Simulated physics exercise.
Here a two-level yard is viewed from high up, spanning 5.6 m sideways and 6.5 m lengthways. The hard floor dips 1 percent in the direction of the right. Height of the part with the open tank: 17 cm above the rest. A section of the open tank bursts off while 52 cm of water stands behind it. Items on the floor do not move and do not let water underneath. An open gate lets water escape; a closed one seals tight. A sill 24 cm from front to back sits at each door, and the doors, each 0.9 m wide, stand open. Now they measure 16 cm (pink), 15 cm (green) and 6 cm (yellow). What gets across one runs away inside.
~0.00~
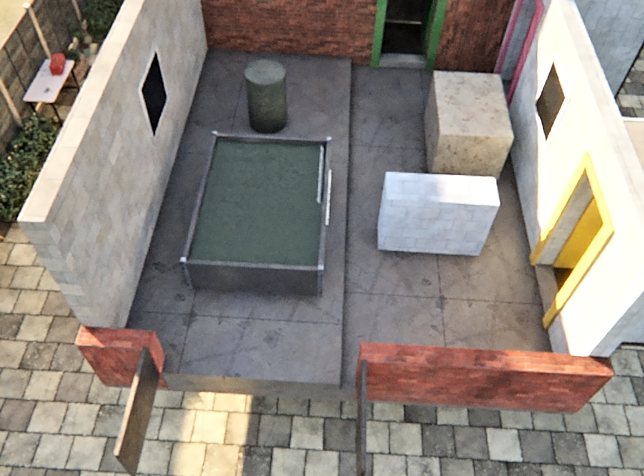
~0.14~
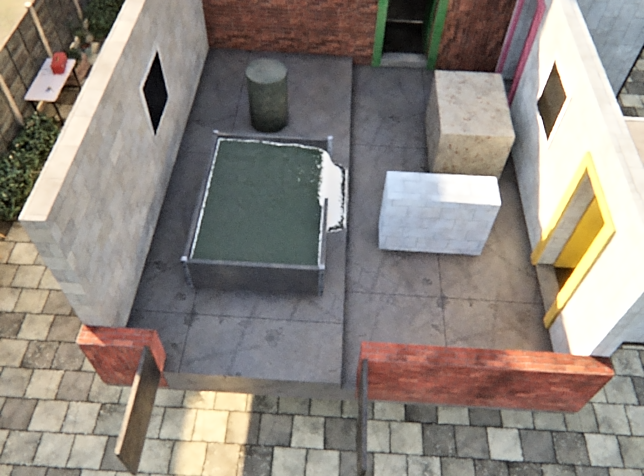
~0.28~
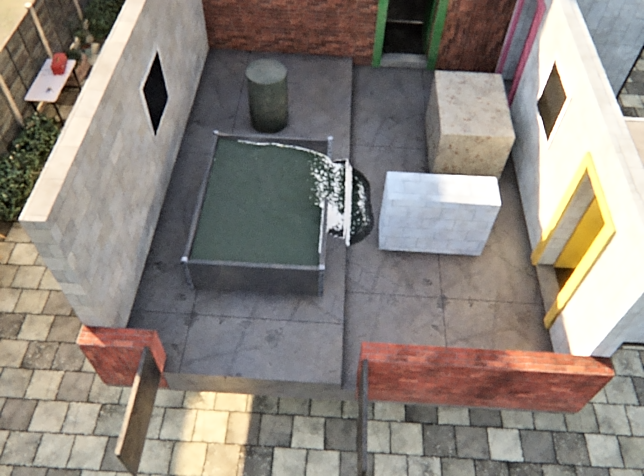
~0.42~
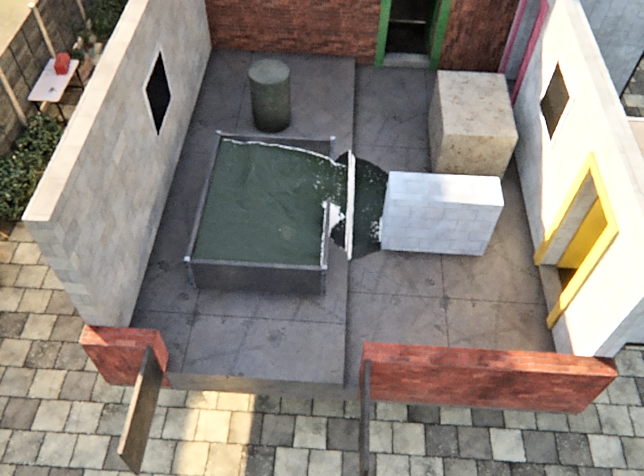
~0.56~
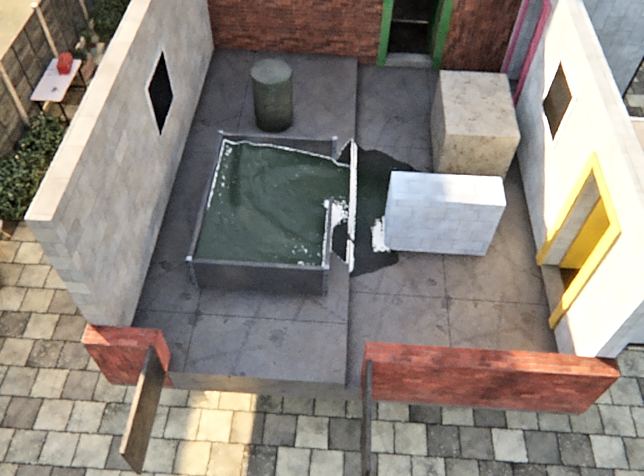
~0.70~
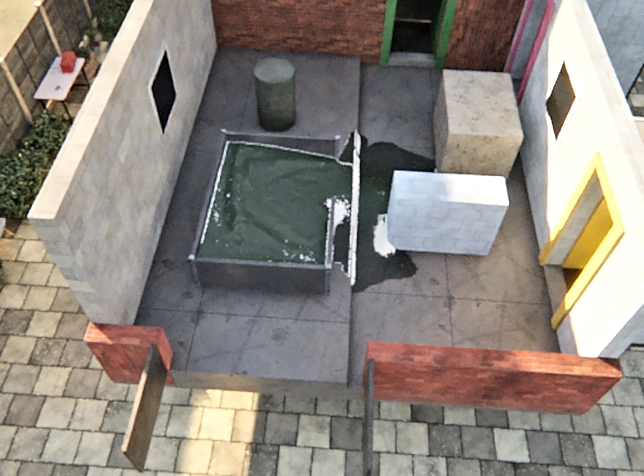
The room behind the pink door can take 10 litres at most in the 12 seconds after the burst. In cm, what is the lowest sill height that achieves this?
About 12 cm.
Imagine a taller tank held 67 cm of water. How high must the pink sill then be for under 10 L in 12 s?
Roughly 14.5 centimetres would do it.
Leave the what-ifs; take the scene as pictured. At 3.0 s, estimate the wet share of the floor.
I'd say near 45 percent is wet.
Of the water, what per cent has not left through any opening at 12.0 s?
Around 92 in a hundred parts remain.
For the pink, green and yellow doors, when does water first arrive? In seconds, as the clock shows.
So the front gets to pink at 2.2 seconds, green at 2.0 seconds, and yellow at 1.6 seconds.
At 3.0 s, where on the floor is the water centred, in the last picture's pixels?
My guess is close to (381, 203).
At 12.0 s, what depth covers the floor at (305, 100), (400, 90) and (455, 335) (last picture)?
Depths in order: 0 / 9 / 7 cm.
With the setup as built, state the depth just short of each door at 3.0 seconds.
Pink door: 9 cm; green door: 15 cm; yellow door: 8 cm.
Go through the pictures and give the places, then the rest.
In the first frame, still water, 52 cm deep, in the open tank at (263, 199); the pink door at (515, 55) is dry.
In the second frame, water pours out at (325, 188) and has run 0.3 m, to (345, 221); about 8 cm deep outside, 52 cm at the back.
In the third frame, the gap is at (325, 189), the front 0.7 m out at (368, 224); the back of the open tank holds 52 cm.
In the fourth frame, the gap is at (328, 189), the front 1.1 m out at a hidden place; the back of the open tank holds 52 cm.
In the fifth frame, the front is at a hidden place, 1.7 m from the gap at (330, 189); 2.5 m2 of floor is wet, 48 cm left at the back.
In the sixth frame, the front is at a hidden place, 2.3 m from the gap at (333, 188); 3.4 m2 of floor is wet, 44 cm left at the back; the pink door at (525, 54), 4.2 m from the gap, is still 2.4 m from the nearest water.
After 1.4 s water covers 20 % of the floor, deepest (32 cm) near (339, 184); it has not reached the pink door.
After 3.0 s water covers 45 % of the floor, deepest (32 cm) near (519, 203); 9 cm at the pink door, 0 litres in over its 16 cm sill.
After 12.0 s water covers 55 % of the floor, deepest (16 cm) near (568, 386); 11 cm at the pink door, 0 litres in over its 16 cm sill.
At the pink door as built, the water arrived by 2.3 s and peaked near 14 cm at 8.6 s.
Run again over the same 12 s with other heights there, 28 litres in over 10 cm, 2 litres over 14 cm. The limit of 10 litres is kept from about 12 cm up.
